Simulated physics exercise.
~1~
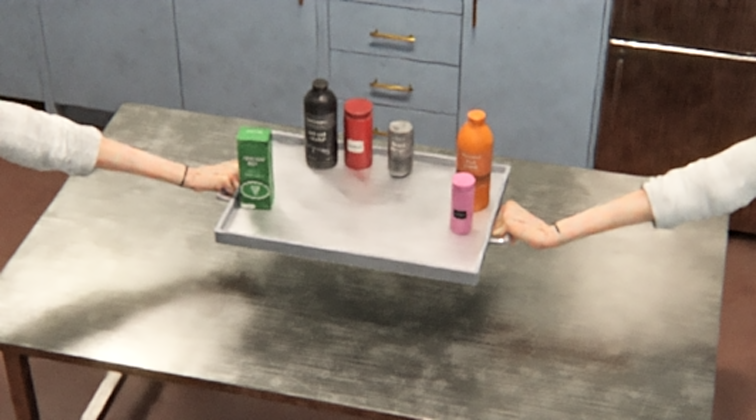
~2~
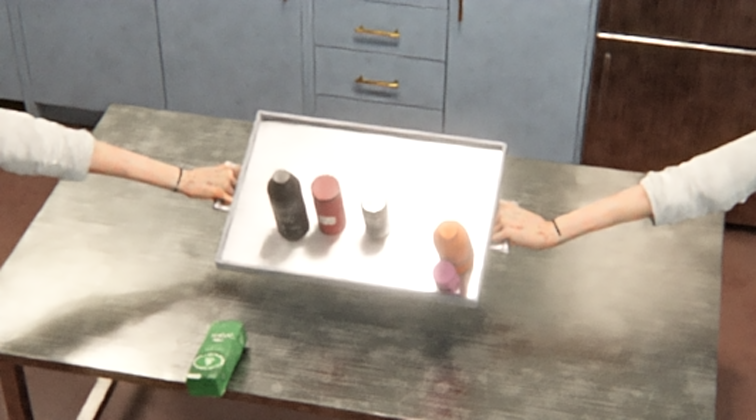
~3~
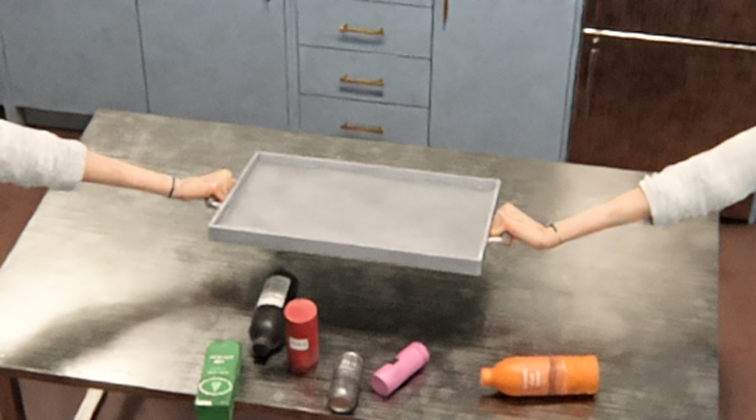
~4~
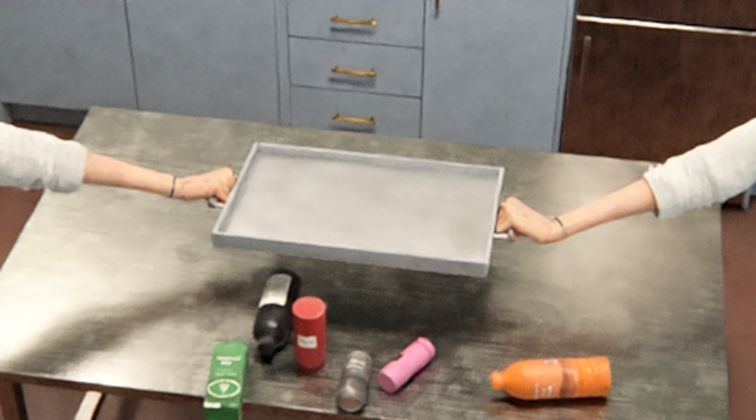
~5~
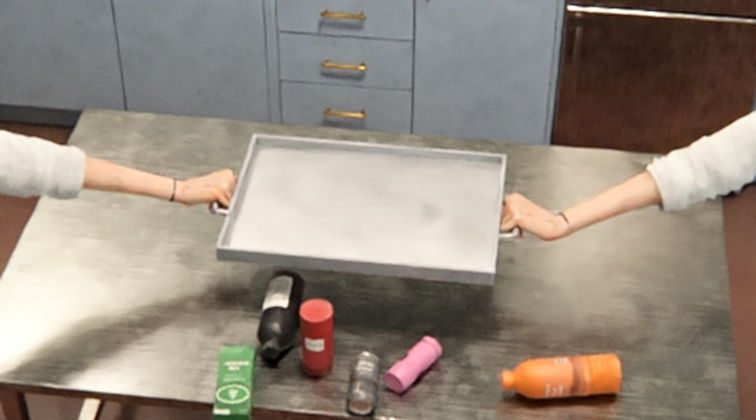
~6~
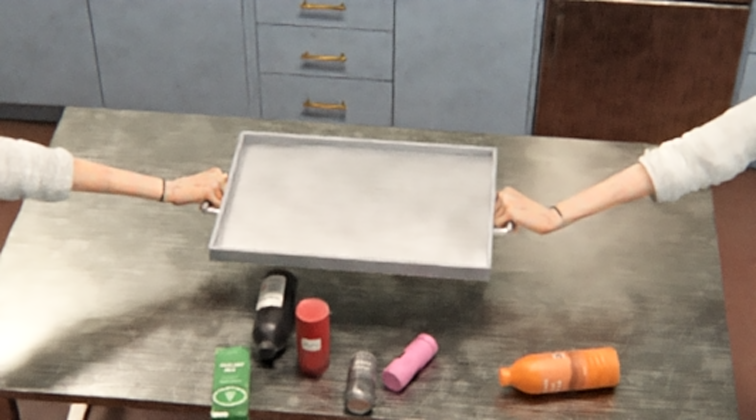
Two hands tip a tray toward the viewer, spilling all six containers onto the table.
